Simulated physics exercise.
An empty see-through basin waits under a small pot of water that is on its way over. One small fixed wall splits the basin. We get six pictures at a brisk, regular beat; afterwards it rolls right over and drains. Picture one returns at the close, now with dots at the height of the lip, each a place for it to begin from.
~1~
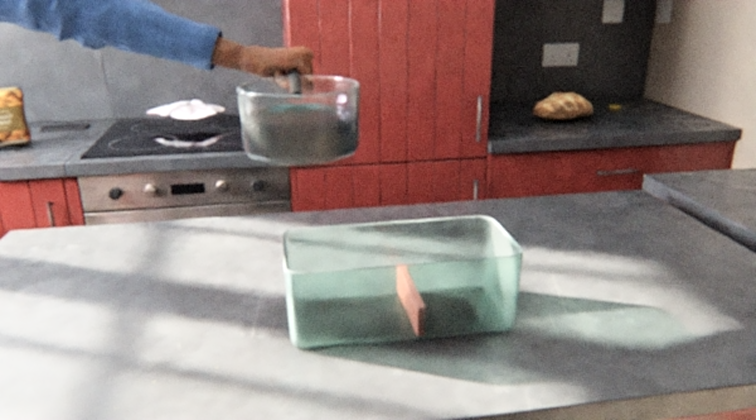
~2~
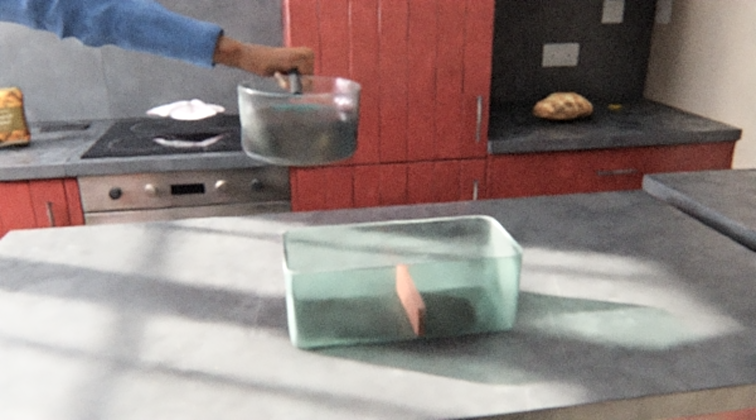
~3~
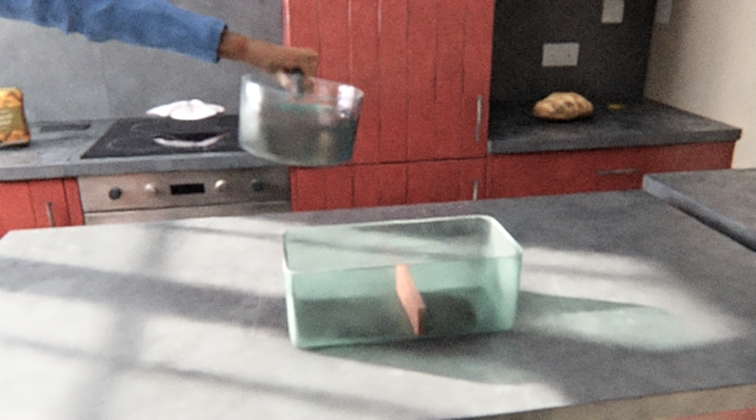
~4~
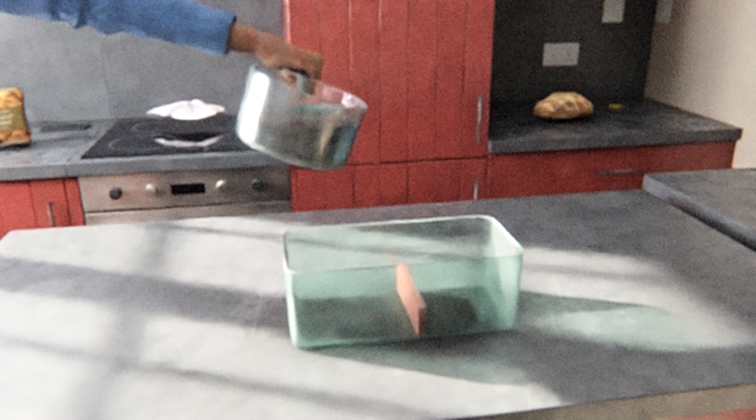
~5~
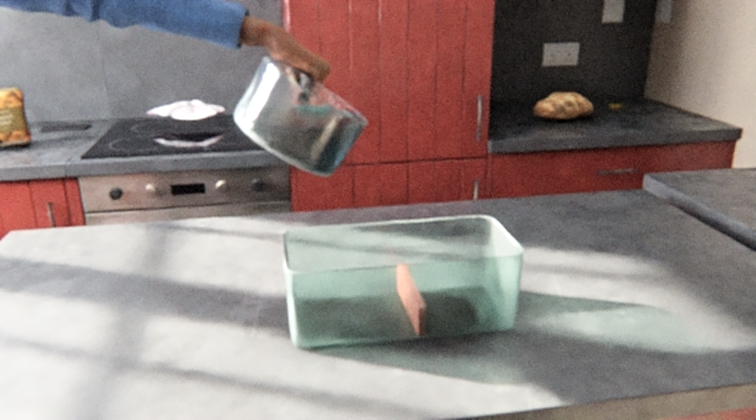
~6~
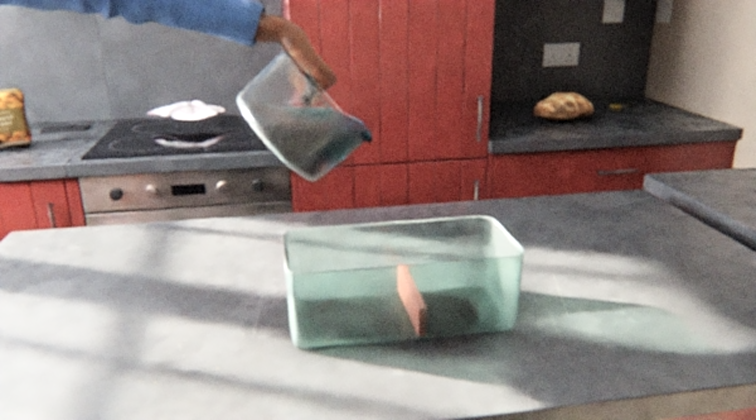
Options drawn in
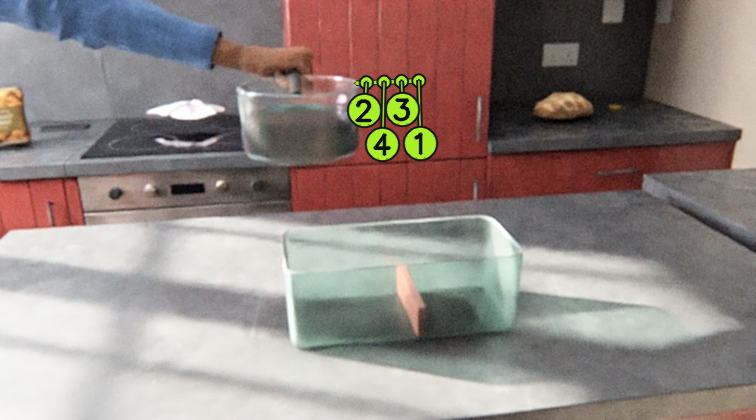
To begin with, a hand holds a see-through pot of water nearly level above an empty, greenish clear basin with a small reddish wall inside. The hand then tilts the pot steadily to the right, its lip dropping lower, until water just begins to come over the lip.
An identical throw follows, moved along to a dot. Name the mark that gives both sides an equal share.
Use spot 4.
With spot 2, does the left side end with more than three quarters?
No, it does not.
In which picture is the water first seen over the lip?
In picture 6.
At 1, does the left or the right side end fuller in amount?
More ends on the right.
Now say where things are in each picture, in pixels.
The first frame shows upright, lip at (356, 83); basin from (292, 346) to (514, 325); top of the wall at (410, 284); nothing has left yet.
The second frame shows tipped about 2°, lip at (358, 85); nothing has left yet.
The third frame shows tipped about 9°, lip at (361, 92); nothing has left yet.
The fourth frame shows tipped about 20°, lip at (365, 104); nothing has left yet.
The fifth frame shows tipped about 34°, lip at (366, 120); nothing has left yet.
The sixth frame shows tipped about 50°, lip at (362, 137); water is over the lip, down to (362, 137).
In lime, 1 at (418, 80); 2 at (366, 82); 3 at (401, 81); 4 at (384, 82).
Choosing 1, about 18 % ends left of the wall and 77 % right of it; 5 % is lost outside.
Choosing 2, about 65 % ends left of the wall and 31 % right of it; 3 % is lost outside.
Choosing 3, about 35 % ends left of the wall and 61 % right of it; 4 % is lost outside.
Choosing 4, about 47 % ends left of the wall and 49 % right of it; 4 % is lost outside.
